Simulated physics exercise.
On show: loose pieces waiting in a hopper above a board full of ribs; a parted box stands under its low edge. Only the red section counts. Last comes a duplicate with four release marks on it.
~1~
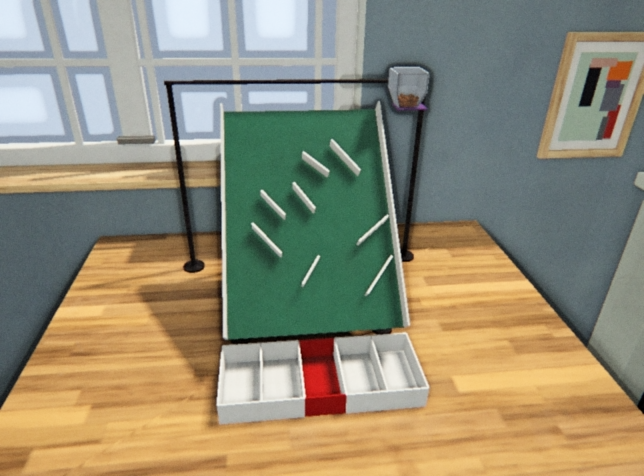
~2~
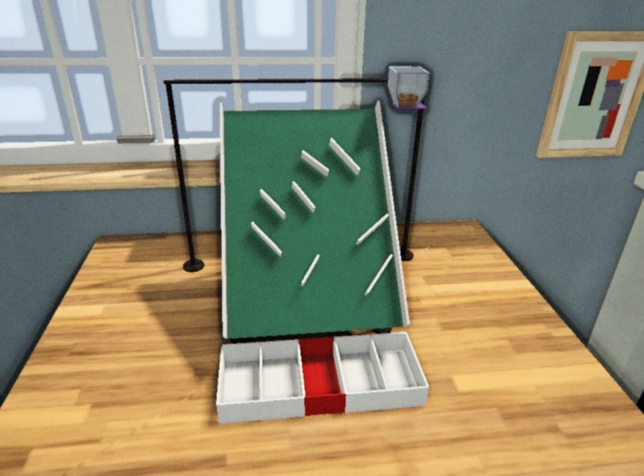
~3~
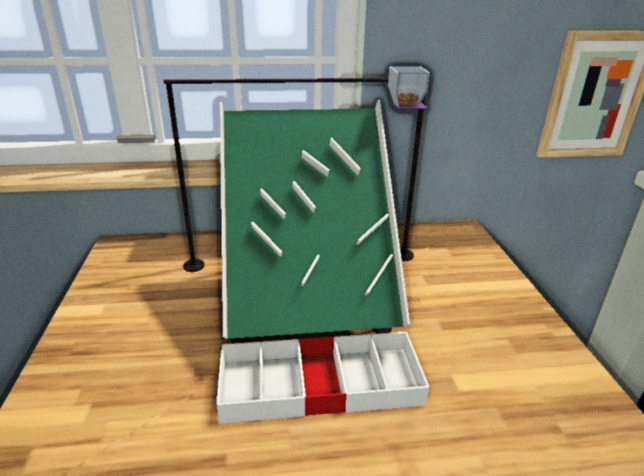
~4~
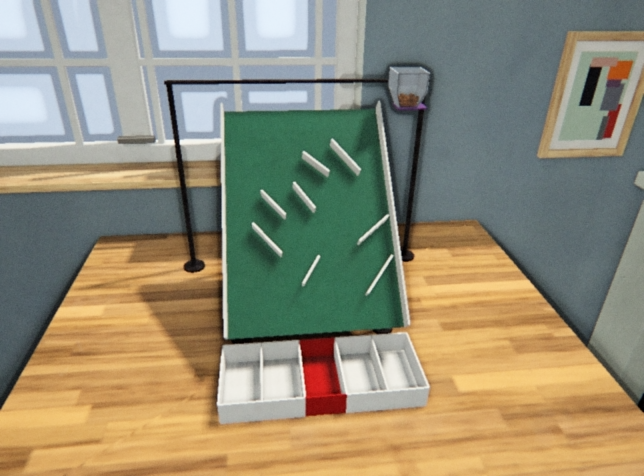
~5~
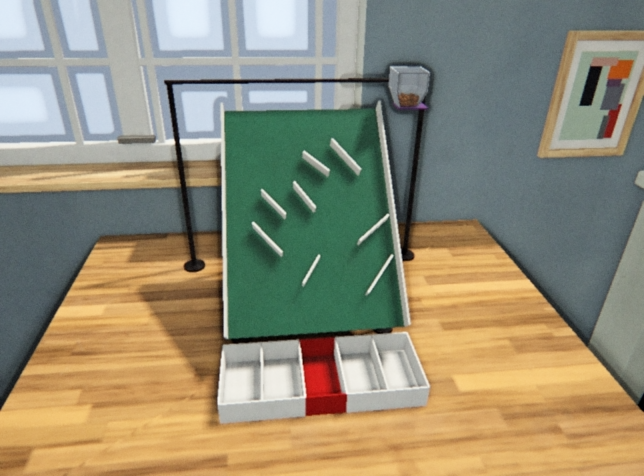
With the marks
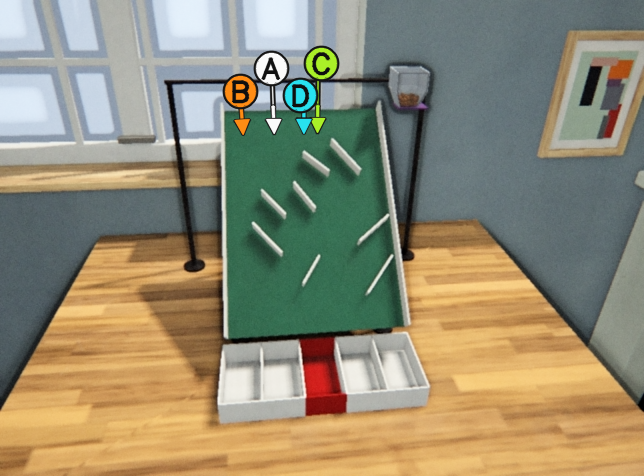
Nothing visibly moves: the small loose pieces stay in the clear hopper at the upper right, above a tilted green board with slanted white ribs. Below its low edge, a white box with five sections, the middle one red, sits empty on the wooden table throughout.
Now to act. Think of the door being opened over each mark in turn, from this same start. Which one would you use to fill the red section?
Use mark C.
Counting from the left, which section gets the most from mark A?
The second from the left.
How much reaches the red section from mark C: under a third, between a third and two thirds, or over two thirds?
Between a third and two thirds.
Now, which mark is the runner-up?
Mark D.
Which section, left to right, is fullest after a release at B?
The first from the left.
On the marked copy, mark A meets the board at (273, 128); mark B meets the board at (242, 129); mark C meets the board at (317, 127); mark D meets the board at (303, 128).
Choosing A, a small part in the red section, most in other sections, a stray few outside the box.
Choosing B, none in the red section, nearly all in other sections, a small part outside the box.
Choosing C, about half in the red section, about a third in other sections, a stray few held on the board, a stray few outside the box.
Choosing D, about a third in the red section, about two thirds in other sections, a stray few outside the box.
